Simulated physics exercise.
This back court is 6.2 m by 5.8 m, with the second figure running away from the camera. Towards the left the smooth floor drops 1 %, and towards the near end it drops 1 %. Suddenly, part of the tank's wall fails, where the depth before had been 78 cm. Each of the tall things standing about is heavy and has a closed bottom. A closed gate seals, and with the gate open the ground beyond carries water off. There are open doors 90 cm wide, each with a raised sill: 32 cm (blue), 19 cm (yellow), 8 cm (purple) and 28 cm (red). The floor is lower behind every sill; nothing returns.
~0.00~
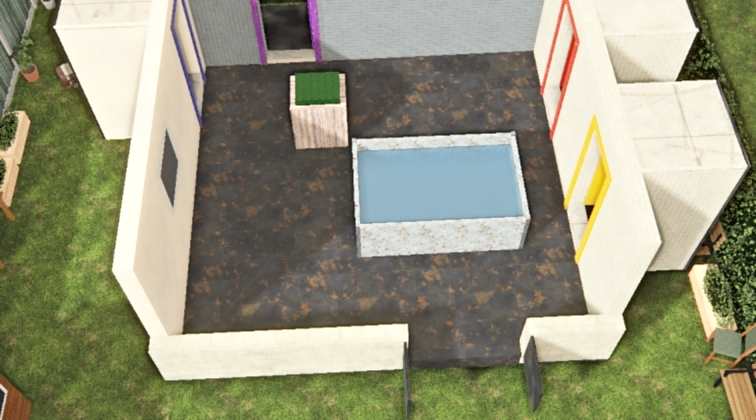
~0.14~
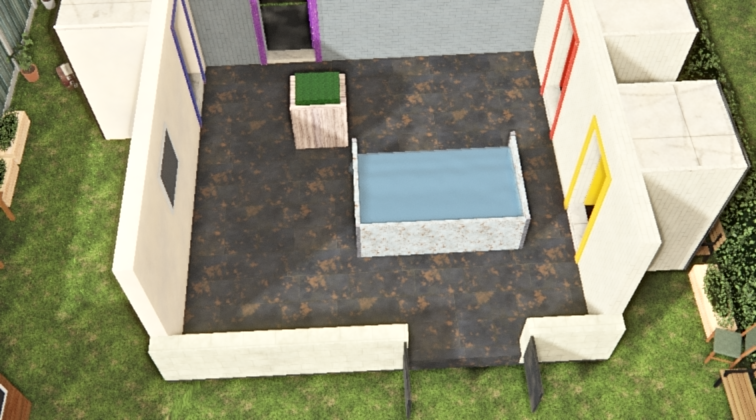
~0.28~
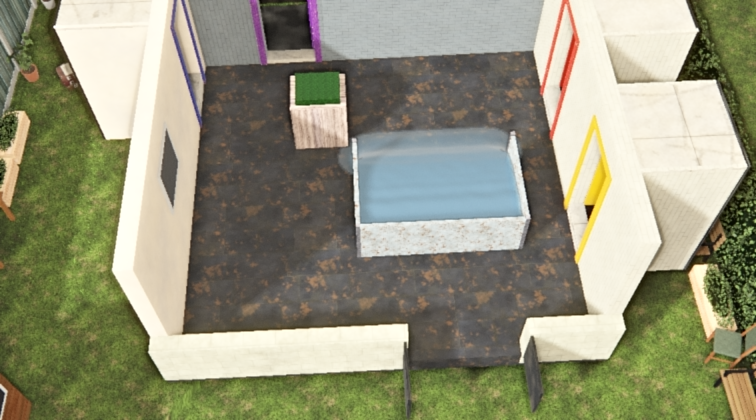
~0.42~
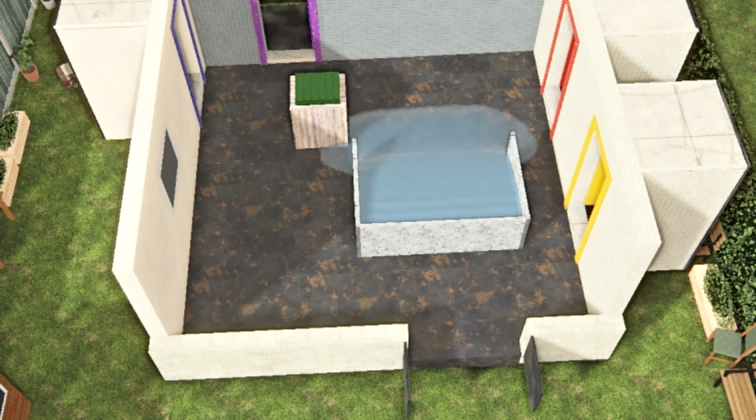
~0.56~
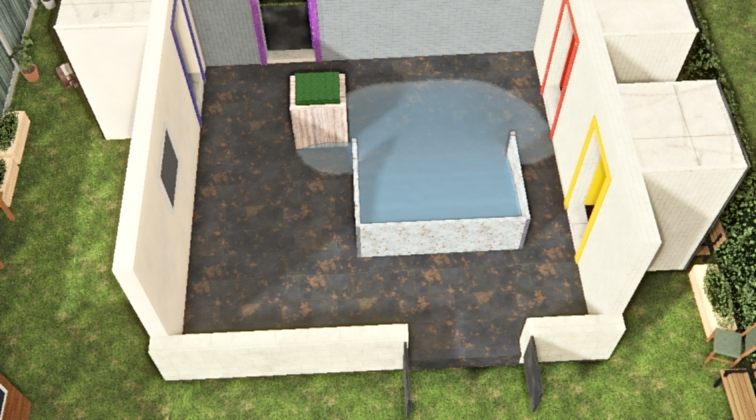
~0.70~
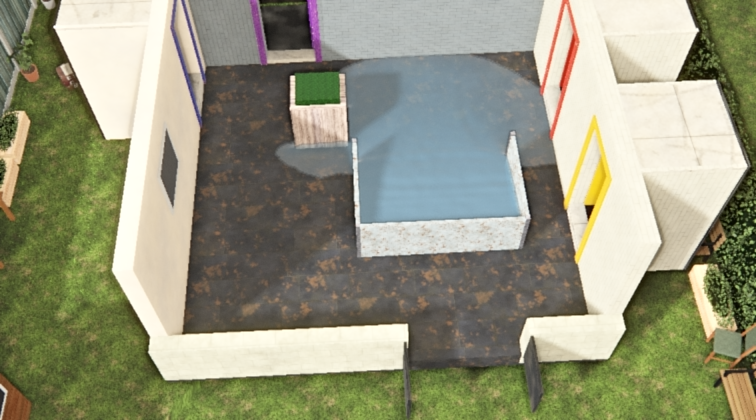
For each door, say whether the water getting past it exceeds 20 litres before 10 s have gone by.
By that time: The blue door stays at or below 20 litres; the yellow door stays at or below 20 litres; the purple door exceeds 20 litres; the red door stays at or below 20 litres.
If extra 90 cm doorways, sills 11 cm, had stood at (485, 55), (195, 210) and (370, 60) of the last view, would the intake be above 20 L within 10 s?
Note, doorways in listed order: Goes beyond, stays short, goes beyond.
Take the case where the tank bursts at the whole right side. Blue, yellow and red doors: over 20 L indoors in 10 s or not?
The blue door comes out less than that, the yellow door more than that and the red door less than that.
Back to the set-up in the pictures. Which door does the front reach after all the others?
That's the yellow door.
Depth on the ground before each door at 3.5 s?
Door by door, in cm: Blue reads 25, yellow reads 7, purple reads 10, red reads 18.
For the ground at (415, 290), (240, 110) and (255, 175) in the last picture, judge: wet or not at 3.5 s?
First spot not yet wet, second submerged, third submerged.
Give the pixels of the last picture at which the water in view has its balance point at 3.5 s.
Around (402, 129).
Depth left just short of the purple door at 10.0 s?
Depth: ~ 7.0 cm.
After 1.4 s water covers 35 % of the floor and is deepest (50 cm) near (390, 66); blue door not reached, yellow door not reached, purple door 10 cm at the sill, 0 L in, red door 14 cm at the sill, 0 L in.
After 2.2 s water covers 45 % of the floor and is deepest (44 cm) near (524, 52); blue door 18 cm at the sill, 0 L in, yellow door not reached, purple door 15 cm at the sill, 8 L in, red door 20 cm at the sill, 0 L in.
After 3.5 s water covers 60 % of the floor and is deepest (27 cm) near (204, 89); blue door 25 cm at the sill, 0 L in, yellow door 7 cm at the sill, 0 L in, purple door 10 cm at the sill, 28 L in, red door 18 cm at the sill, 0 L in.
After 6.0 s water covers 90 % of the floor and is deepest (20 cm) near (580, 336); blue door 14 cm at the sill, 0 L in, yellow door 6 cm at the sill, 0 L in, purple door 8 cm at the sill, 32 L in, red door 6 cm at the sill, 0 L in.
After 10.0 s water covers 100 % of the floor and is deepest (16 cm) near (181, 358); blue door 10 cm at the sill, 0 L in, yellow door 2 cm at the sill, 0 L in, purple door 7 cm at the sill, 36 L in, red door 5 cm at the sill, 0 L in.
